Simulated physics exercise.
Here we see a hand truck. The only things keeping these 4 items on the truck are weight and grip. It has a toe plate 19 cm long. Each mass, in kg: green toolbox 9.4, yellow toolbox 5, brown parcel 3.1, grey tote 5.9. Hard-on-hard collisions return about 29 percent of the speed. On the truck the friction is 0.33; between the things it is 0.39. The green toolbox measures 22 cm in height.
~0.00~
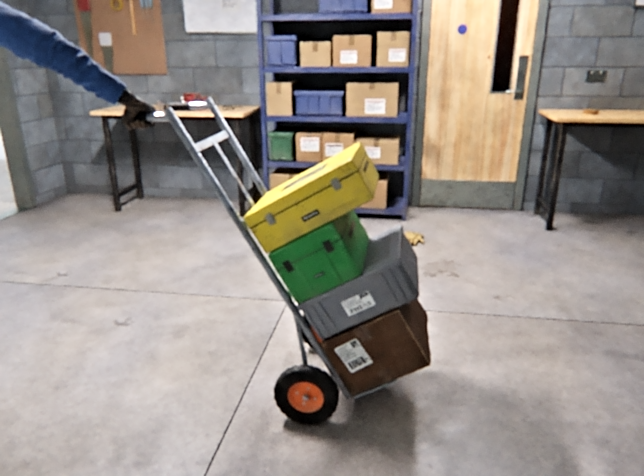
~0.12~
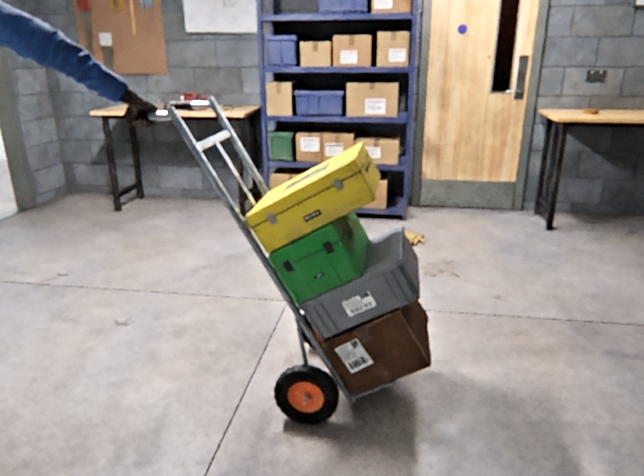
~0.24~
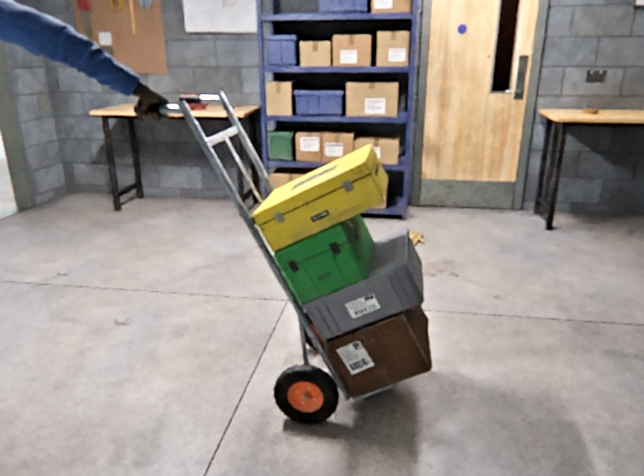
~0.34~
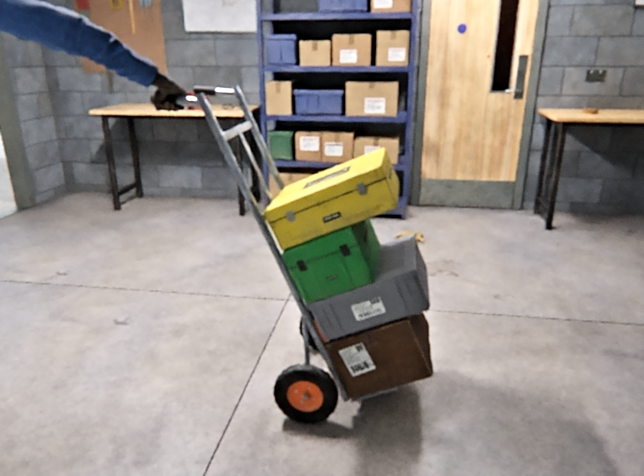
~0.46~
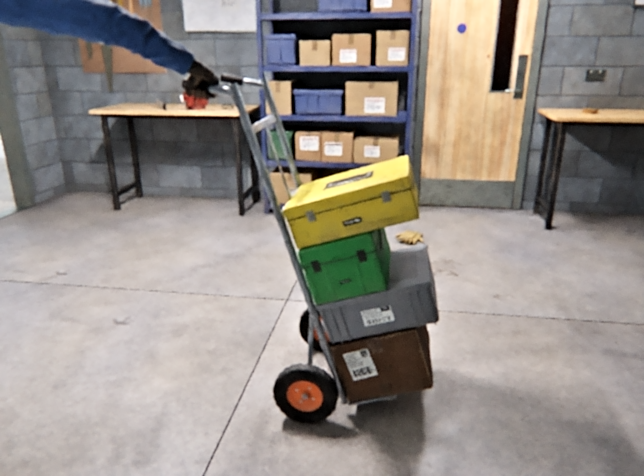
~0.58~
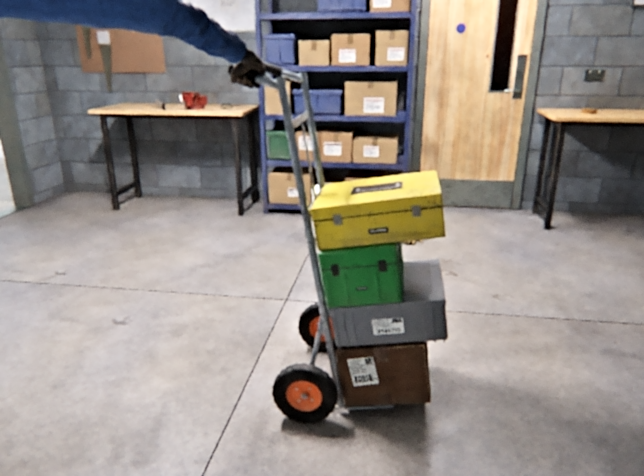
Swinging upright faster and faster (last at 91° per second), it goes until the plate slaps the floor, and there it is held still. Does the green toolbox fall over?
Yes.
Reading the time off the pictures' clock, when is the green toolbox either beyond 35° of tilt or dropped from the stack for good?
Around 1.3 seconds.
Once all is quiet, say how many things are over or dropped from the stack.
I get 4.
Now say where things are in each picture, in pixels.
The first picture shows leaning back 30°; green toolbox (322, 246); yellow toolbox (315, 195).
The second picture shows leaning back 30°; grey tote (363, 281); yellow toolbox (317, 196).
The third picture shows leaning back 27°; brown parcel (379, 331); grey tote (366, 283).
The fourth picture shows leaning back 24°; yellow toolbox (335, 196); brown parcel (381, 334).
The fifth picture shows leaning back 18°; grey tote (380, 292); yellow toolbox (355, 200).
The sixth picture shows leaning back 9°; green toolbox (364, 258); brown parcel (385, 349).
After 1.28 s, truck upright; green toolbox 31° off its base near (465, 270); yellow toolbox 31° off its base; grey tote 31° off its base.
After 1.68 s, truck upright; green toolbox, yellow toolbox and grey tote now dropped from the stack; brown parcel on its side.
In the end (2.6 s), dropped from the stack and tipped over, green toolbox, yellow toolbox and grey tote; toppled on the truck, brown parcel.
